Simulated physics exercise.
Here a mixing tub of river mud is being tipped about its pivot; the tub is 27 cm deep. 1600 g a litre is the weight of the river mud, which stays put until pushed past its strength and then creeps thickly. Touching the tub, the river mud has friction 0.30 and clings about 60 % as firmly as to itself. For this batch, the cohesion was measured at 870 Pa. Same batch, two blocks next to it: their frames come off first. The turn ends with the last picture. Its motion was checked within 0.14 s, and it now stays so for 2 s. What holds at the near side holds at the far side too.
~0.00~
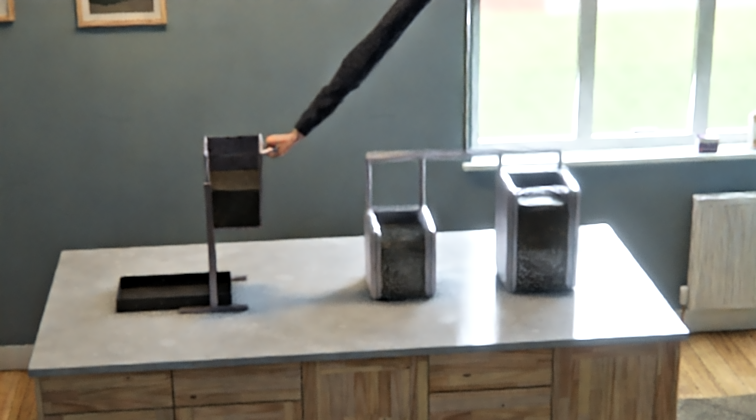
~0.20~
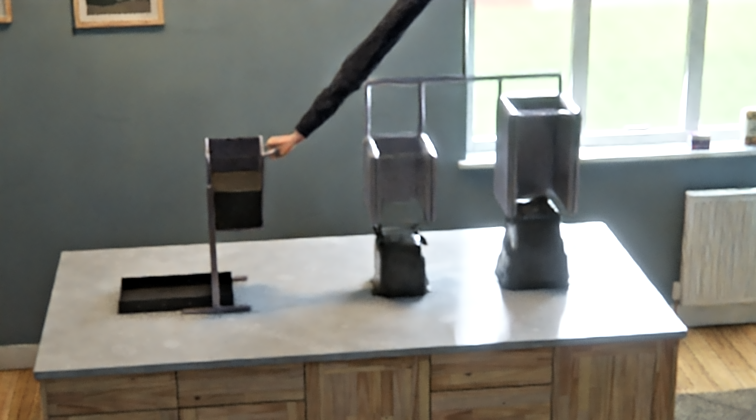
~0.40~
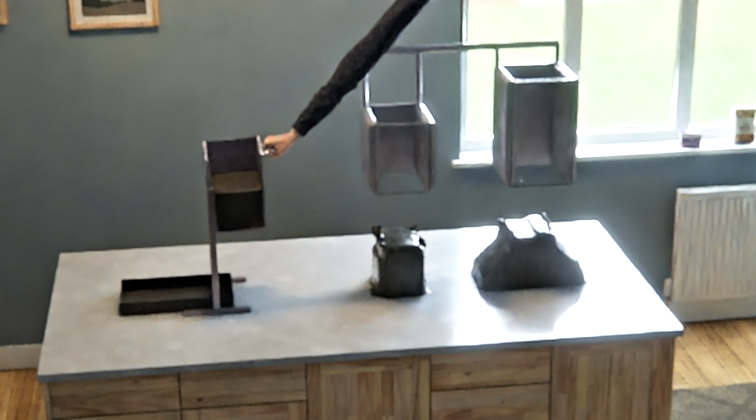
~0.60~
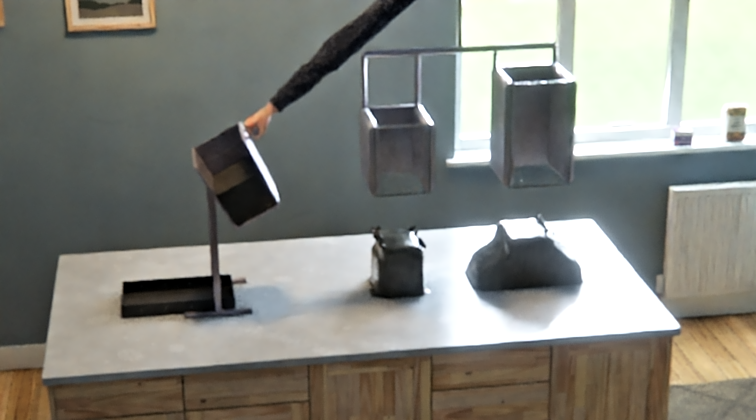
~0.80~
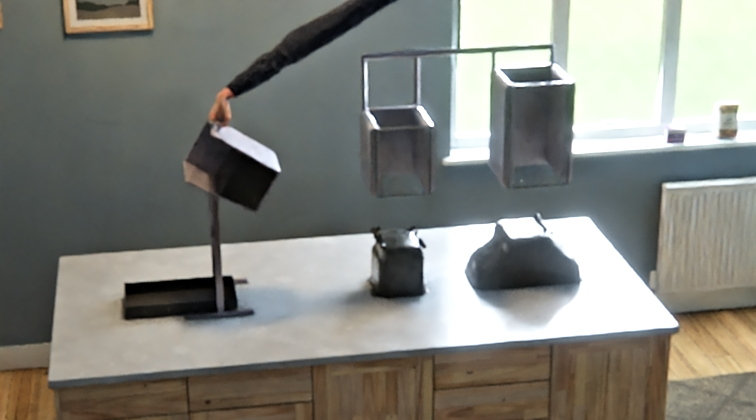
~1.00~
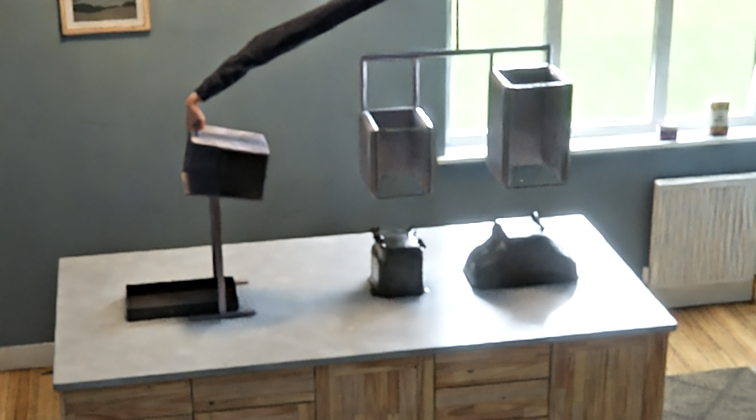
A hand tilts a dark tub on its stand after two molds lift off mud blocks.
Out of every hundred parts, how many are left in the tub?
Some 100 in every hundred.
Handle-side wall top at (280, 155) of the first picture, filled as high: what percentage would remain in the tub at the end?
The tub would end up holding some 100 % of it.
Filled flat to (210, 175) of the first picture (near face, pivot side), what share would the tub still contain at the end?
In that case, around 100 percent.
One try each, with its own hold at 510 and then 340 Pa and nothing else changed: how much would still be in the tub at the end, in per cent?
You'd see 100 percent the first time and 100 percent the second.
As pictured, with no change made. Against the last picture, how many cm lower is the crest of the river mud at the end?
Roughly 0 cm.
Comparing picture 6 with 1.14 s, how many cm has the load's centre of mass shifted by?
About 0 cm.
After 1.14 s, the tub is at 79 degrees and holds 100 %.
After 1.31 s, the tub is at 79 degrees and holds 100 %.
After 1.48 s, the tub is at 79 degrees and holds 100 %.
After 1.65 s, the tub is at 79 degrees and holds 100 %.
After 3.00 s, at the end, the tub is at 79 degrees and holds 100 %.
